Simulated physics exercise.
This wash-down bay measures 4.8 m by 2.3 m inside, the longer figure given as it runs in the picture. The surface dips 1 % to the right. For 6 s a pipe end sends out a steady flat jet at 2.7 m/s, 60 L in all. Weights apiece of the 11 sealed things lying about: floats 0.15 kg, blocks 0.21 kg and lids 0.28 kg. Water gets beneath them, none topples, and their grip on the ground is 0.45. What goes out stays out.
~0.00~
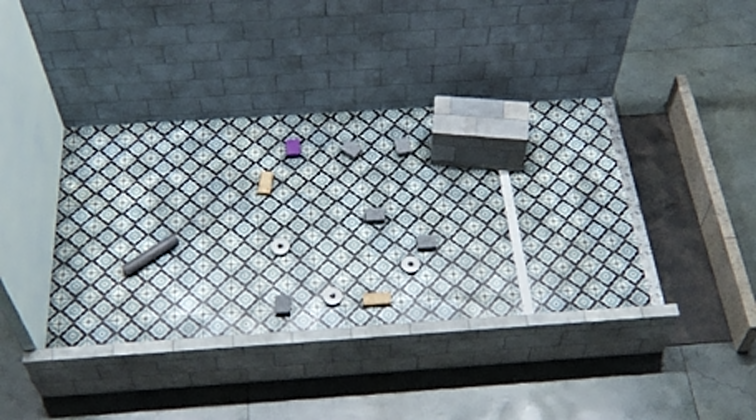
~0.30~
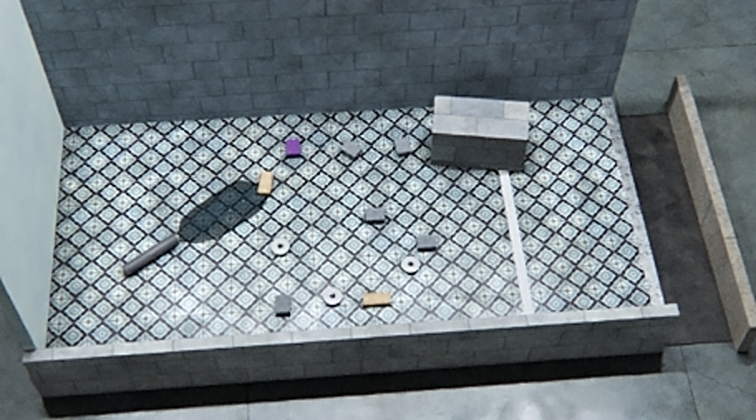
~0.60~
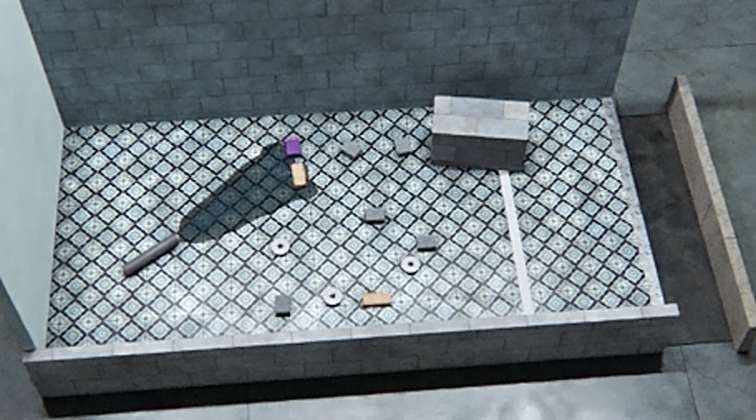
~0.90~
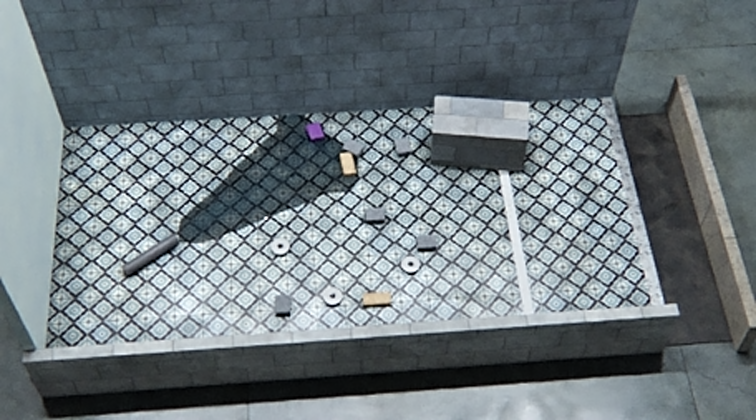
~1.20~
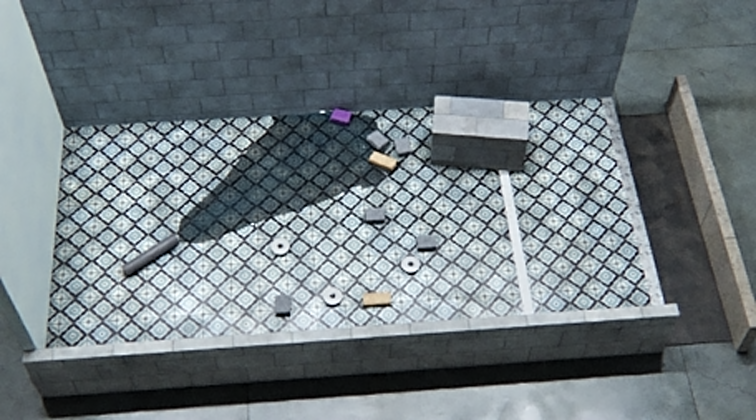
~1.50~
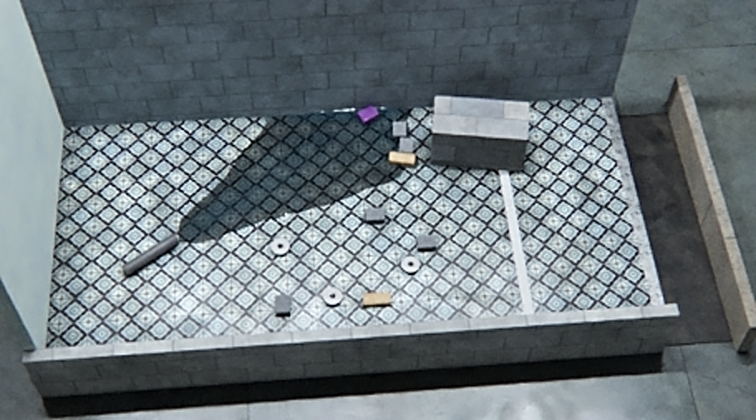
Dark water spreads from a pipe across a patterned floor, pushing purple, tan and gray blocks rightward.
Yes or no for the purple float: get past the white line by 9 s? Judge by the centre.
Purple float gets past.
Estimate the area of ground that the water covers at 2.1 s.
About 1.5 m2.
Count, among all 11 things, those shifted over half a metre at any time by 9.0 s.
That makes 4.
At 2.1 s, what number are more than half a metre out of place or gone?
I count 3.
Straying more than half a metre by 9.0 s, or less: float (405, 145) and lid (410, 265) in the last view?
In that order: Past it, short of it.
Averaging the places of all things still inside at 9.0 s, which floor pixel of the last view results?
Around (384, 265).
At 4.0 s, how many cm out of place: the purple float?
Roughly 300 cm by then.
After 2.1 s the purple float is near (424, 117), 1.2 m from its start, afloat; 0 of 11 are over the mark; 2 afloat.
After 4.0 s the purple float is near (612, 112), 2.9 m from its start, afloat; 2 of 11 are over the mark; 1 afloat.
After 6.3 s the purple float has gone out; 2 of 11 are over the mark; 0 afloat.
After 9.0 s the purple float has gone out; 2 of 11 are over the mark; 0 afloat.
